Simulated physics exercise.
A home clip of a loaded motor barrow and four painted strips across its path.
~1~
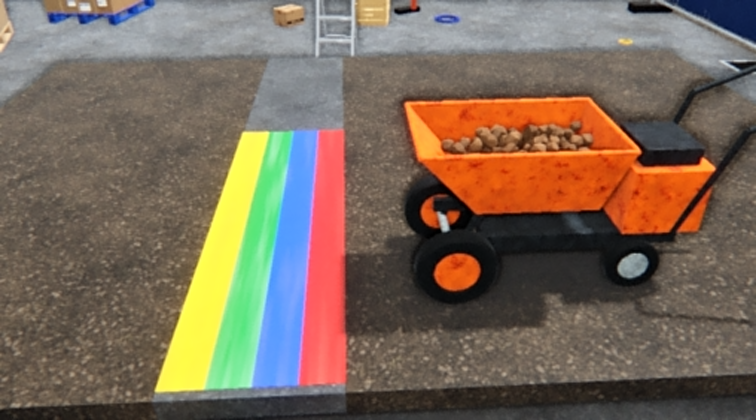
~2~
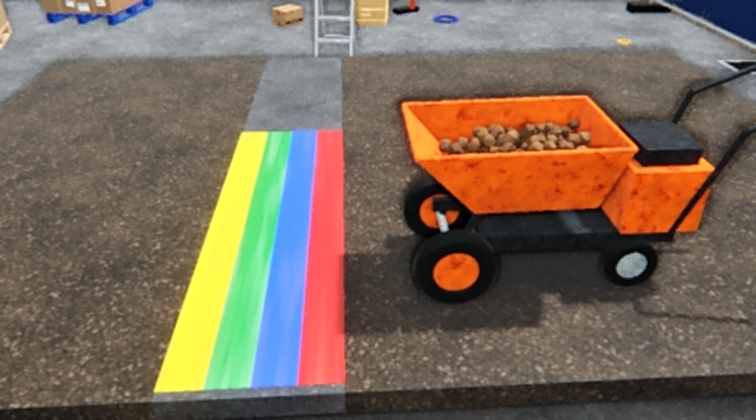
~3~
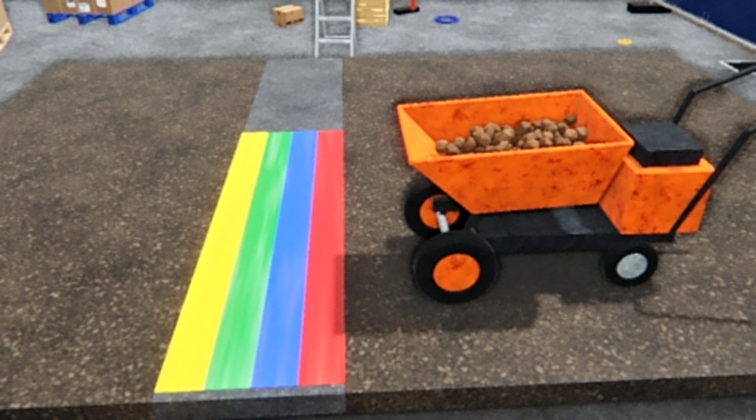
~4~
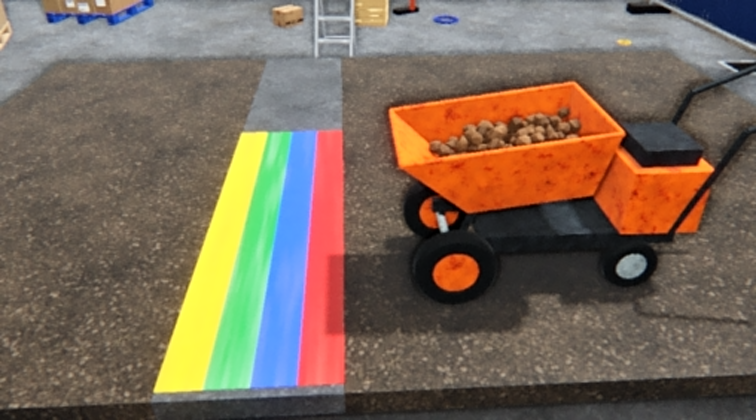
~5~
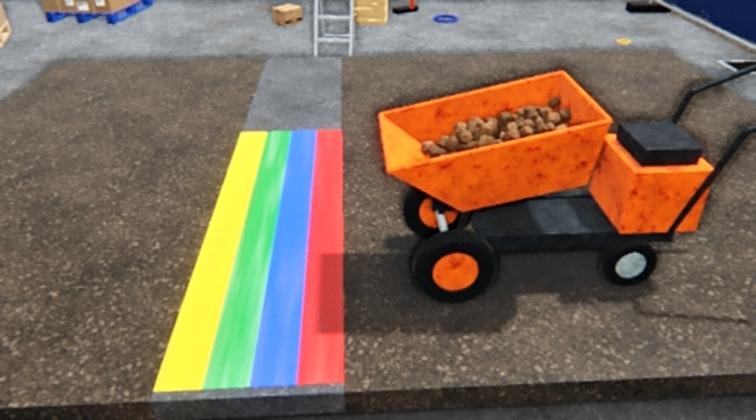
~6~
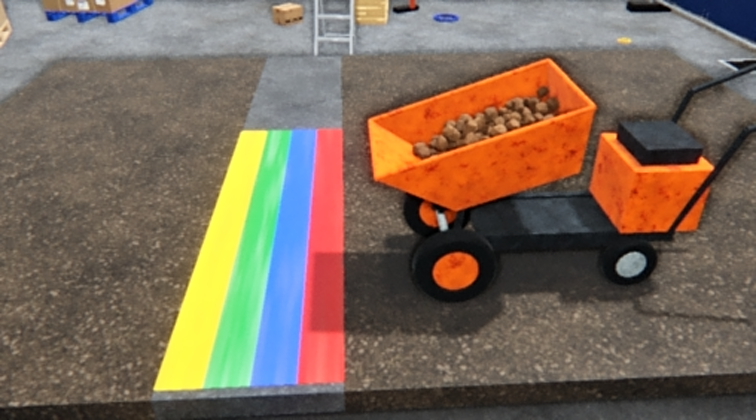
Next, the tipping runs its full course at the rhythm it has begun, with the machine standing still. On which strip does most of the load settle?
Most covered: The blue band.
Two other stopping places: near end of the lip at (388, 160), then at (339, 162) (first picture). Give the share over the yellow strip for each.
Roughly 20 per cent, and 30 per cent.
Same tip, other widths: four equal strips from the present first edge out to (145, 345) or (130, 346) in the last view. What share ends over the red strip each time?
Near 20 % and 20 %.
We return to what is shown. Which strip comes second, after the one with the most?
Second comes the green one.
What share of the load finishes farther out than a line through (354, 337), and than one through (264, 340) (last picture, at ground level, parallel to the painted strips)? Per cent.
The first gives 80 %, the second 40 %.
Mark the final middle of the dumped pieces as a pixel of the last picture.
Roughly at (269, 270).
Shortly afterwards, skip tipped steeply; the whole lot in the skip.
Next, skip tipped right over; near two thirds in the skip; a little over the red strip; near a quarter over the blue strip; only a few over the green strip.
Some moments later, skip tipped right over; near a quarter in the skip; a little over the red strip; near a third over the blue strip; near a quarter over the green strip; a little over the yellow strip; a little off the paint.
In the end, skip tipped right over; near a quarter in the skip; a little over the red strip; near a third over the blue strip; near a quarter over the green strip; a little over the yellow strip; a little off the paint.
